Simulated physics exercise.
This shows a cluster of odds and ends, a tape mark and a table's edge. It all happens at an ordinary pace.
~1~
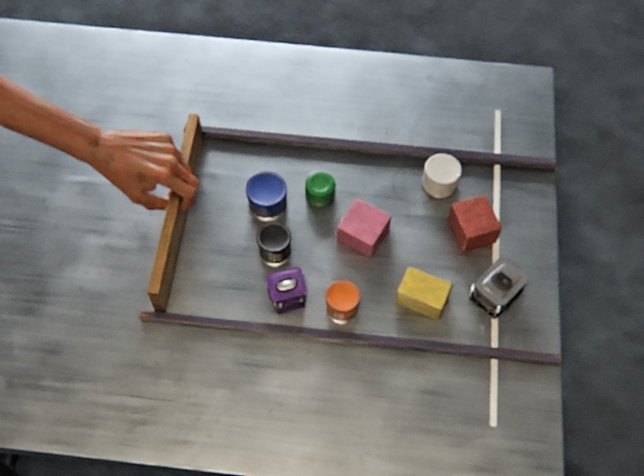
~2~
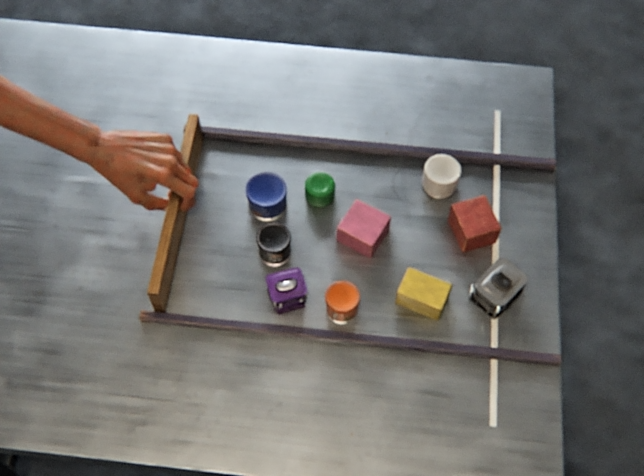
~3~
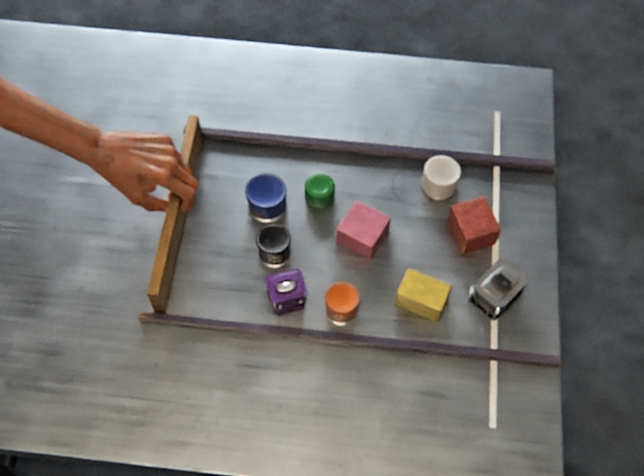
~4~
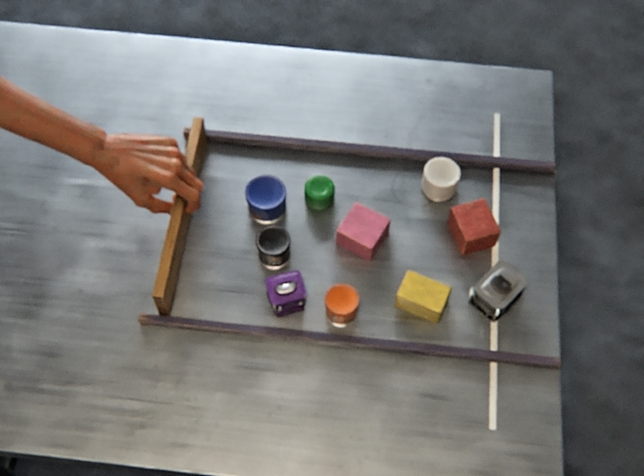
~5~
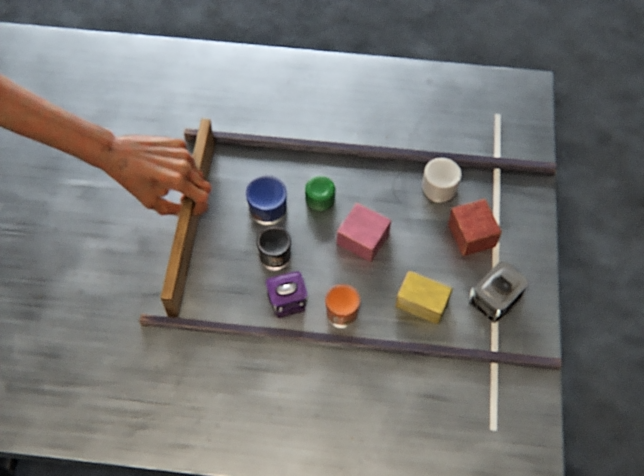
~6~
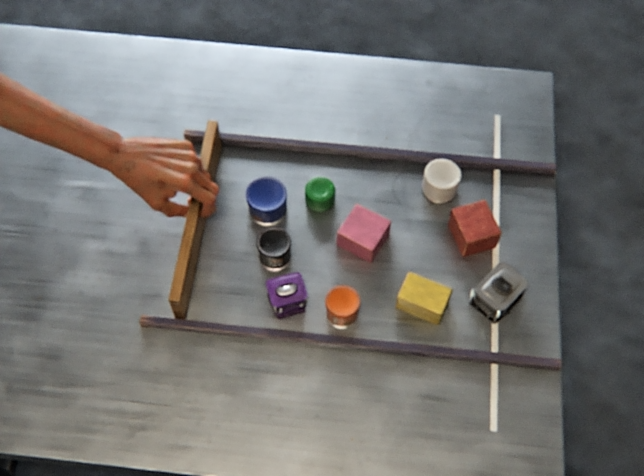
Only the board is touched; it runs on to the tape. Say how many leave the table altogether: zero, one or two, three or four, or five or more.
Outcome: The number that fall off is one or two.
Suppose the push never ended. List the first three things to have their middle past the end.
The order is the grey case, then the red block, then the orange pot.
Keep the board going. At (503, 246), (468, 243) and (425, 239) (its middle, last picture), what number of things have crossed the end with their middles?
In that order 2, 1 and 0.
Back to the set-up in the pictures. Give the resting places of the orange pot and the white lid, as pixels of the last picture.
Near (550, 340) and (541, 181).
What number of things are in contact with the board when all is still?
The number is 4.
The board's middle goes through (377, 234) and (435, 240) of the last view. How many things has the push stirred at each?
At the one place 7, at the other 10.
Soon after, none off yet; grey case at rest near (499, 293); red block at rest near (474, 229); white lid at rest near (441, 181).
Then, none off yet; grey case moved a little near (511, 292); red block moving near (480, 228); white lid moved a little near (456, 181).
At rest, the number that fall off is one or two; fallen, red block and grey case.
